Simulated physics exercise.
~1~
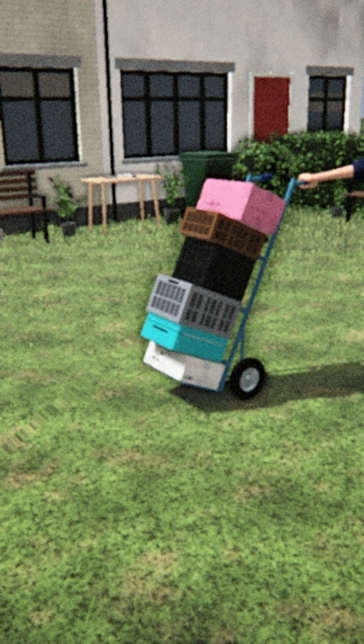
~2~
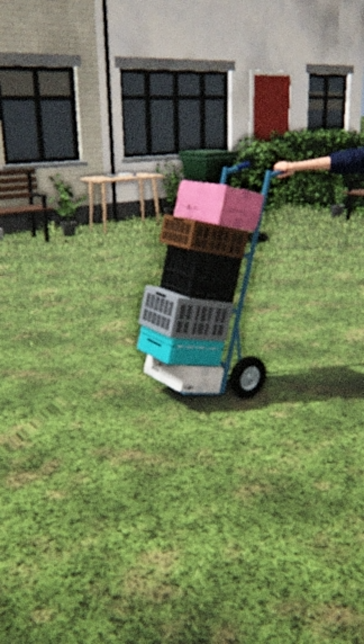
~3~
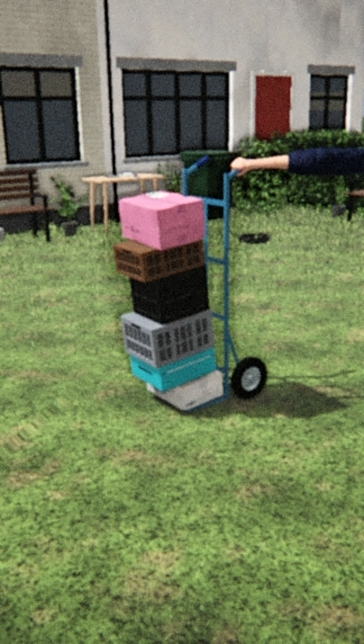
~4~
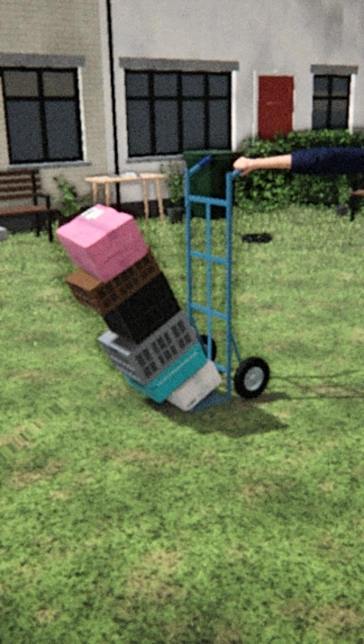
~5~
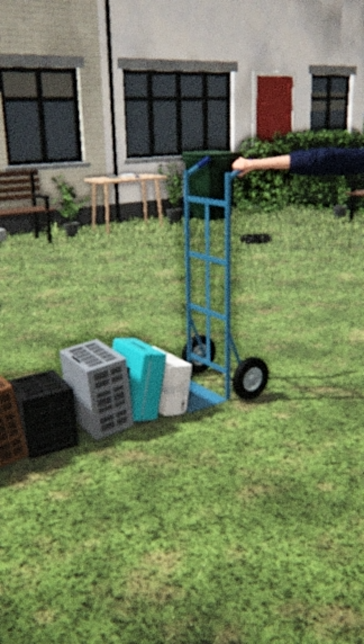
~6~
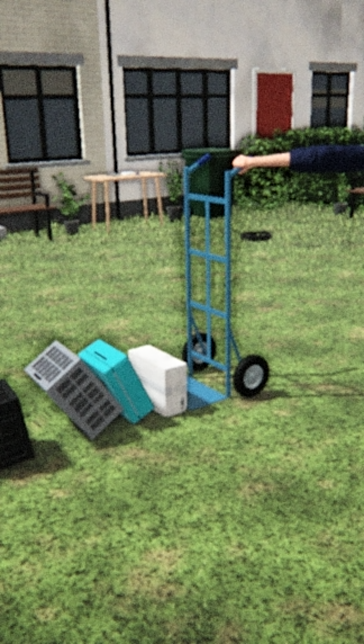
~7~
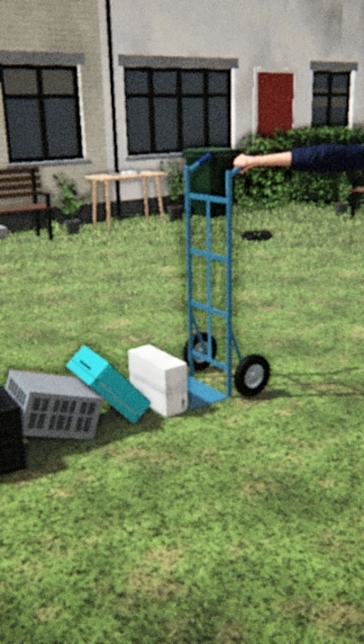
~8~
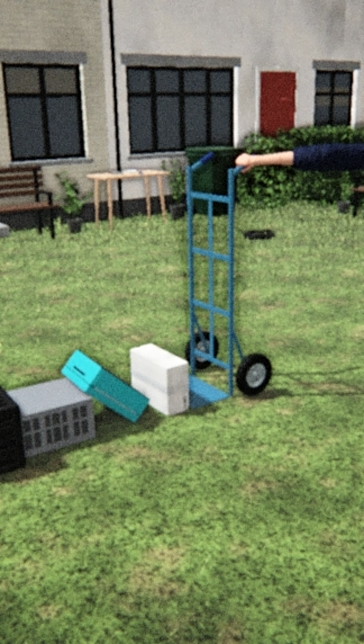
A blue sack truck stacked with six crates and boxes is swung upright on a lawn by a hand, and the whole stack topples forward to the left. The crates tumble onto the grass, some leaving view, while the white box and tilted turquoise one settle near the standing truck.
